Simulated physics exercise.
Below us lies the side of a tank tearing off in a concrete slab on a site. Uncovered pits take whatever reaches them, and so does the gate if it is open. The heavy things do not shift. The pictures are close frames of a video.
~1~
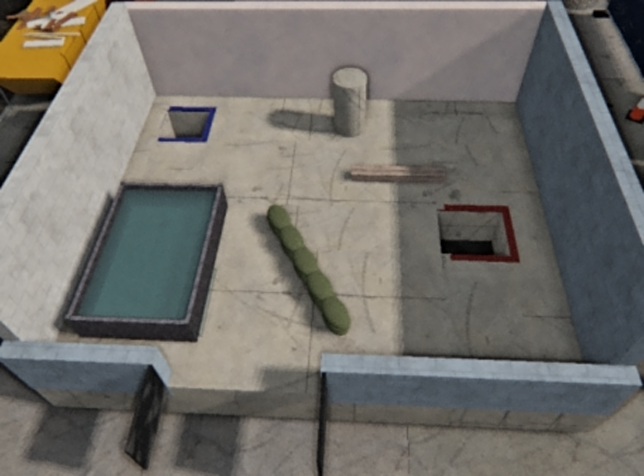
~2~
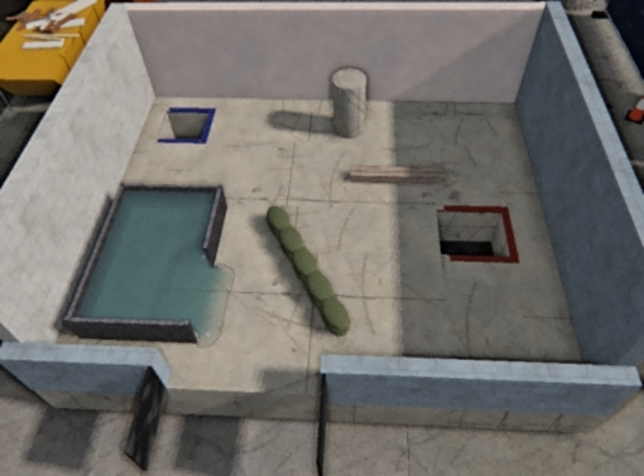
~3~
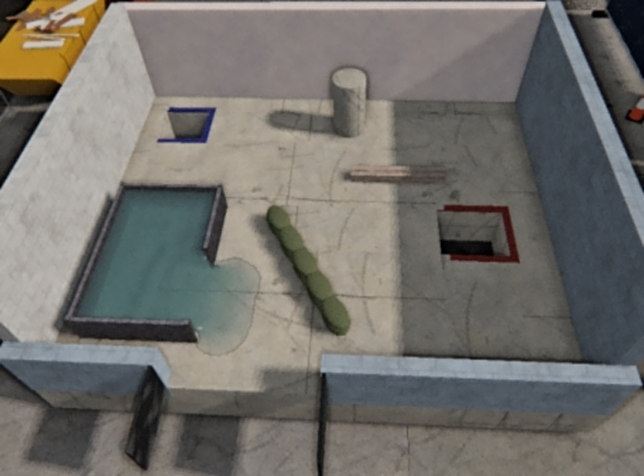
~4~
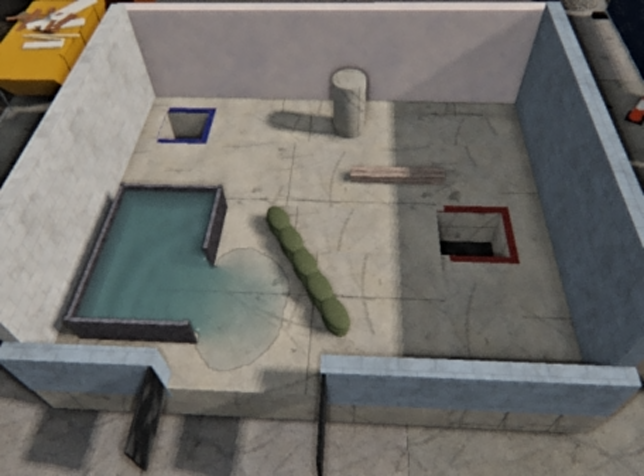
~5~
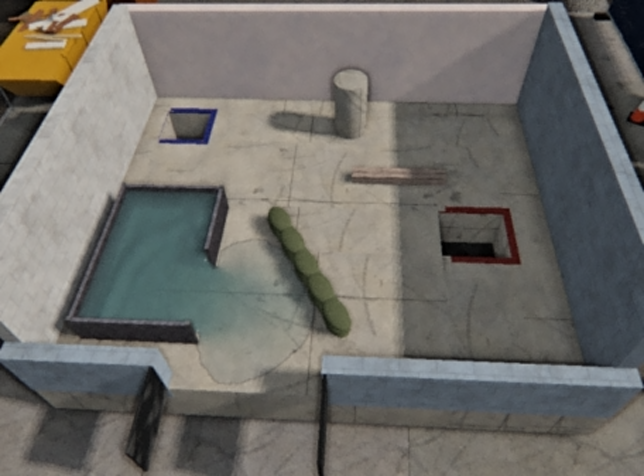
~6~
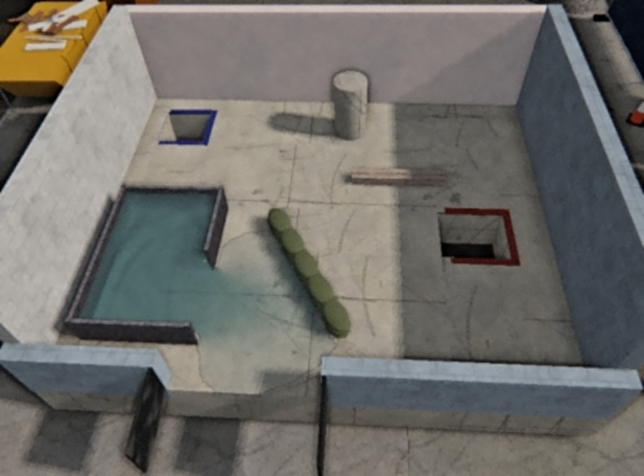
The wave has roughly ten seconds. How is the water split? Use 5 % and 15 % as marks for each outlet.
The gate takes above 15 %; the blue pit takes not even 5 %; the red pit takes between 5 and 15 %.
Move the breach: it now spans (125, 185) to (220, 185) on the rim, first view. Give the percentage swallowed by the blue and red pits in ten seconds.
Parts in a hundred: Blue 50, red 2.
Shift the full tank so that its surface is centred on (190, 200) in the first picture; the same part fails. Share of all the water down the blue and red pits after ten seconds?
Roughly, in per cent: Blue 2, red 2.
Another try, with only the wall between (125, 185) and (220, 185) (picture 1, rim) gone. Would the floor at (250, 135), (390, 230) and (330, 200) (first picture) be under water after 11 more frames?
In that order: Awash, clear, free of water.
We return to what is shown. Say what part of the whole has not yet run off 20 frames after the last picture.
Close to 82 %.
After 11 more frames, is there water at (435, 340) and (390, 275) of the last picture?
In that order: Covered, free of water.
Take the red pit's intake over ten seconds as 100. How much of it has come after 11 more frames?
Some 0 per cent.
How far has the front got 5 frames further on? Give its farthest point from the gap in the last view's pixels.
Around (423, 385).
A moment on, water covers 10 % of the floor; the gate 1 %, the blue pit 0 %, the red pit 0 %.
Next, water covers 20 % of the floor; the gate 7 %, the blue pit 0 %, the red pit 0 %.
Then, water covers 30 % of the floor; the gate 17 %, the blue pit 0 %, the red pit 0 %.
Later, water covers 40 % of the floor; the gate 30 %, the blue pit 0 %, the red pit 3 %.
In the end, water covers 45 % of the floor; the gate 40 %, the blue pit 1 %, the red pit 8 %.
